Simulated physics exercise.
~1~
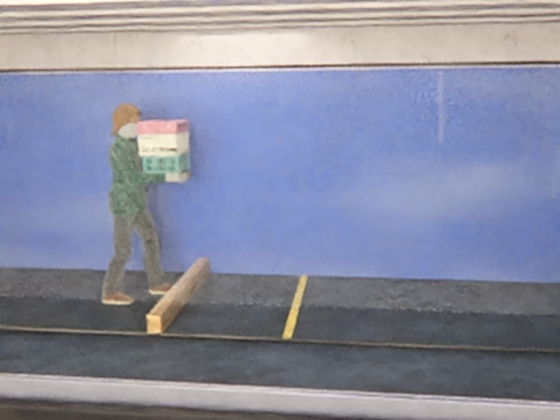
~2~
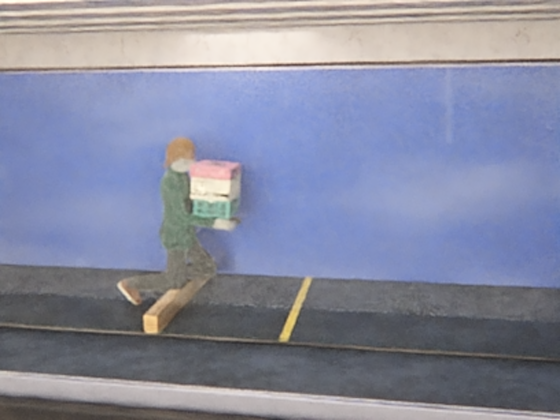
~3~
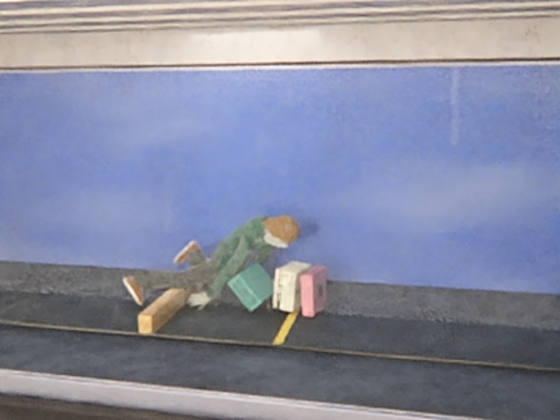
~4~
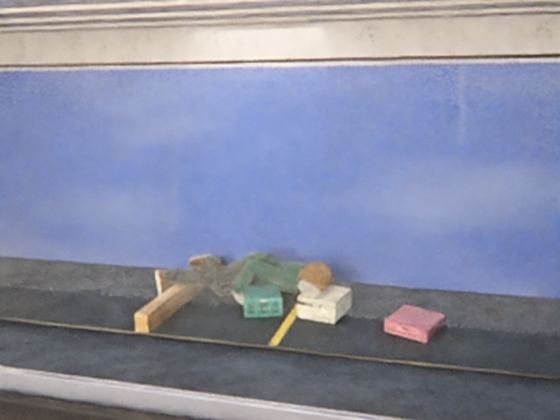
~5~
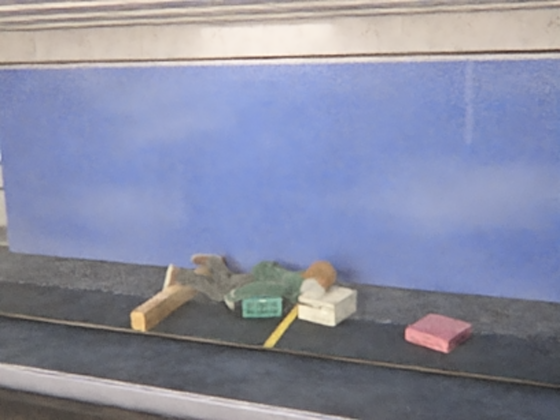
At first, a porter in a green top stands behind a wooden rail on a dark floor, holding a pink toolbox, a white parcel and a teal crate stacked on both forearms. The porter pitches forward to the right over the rail, knees bending and feet trailing, with the pile still held in front. Then the porter dives toward the floor and the boxes tip and spread apart. The porter lands flat, while the pink toolbox travels farthest right. Finally, the teal crate rests short of the yellow line, while the white parcel, the toolbox and the porter's head lie past it.
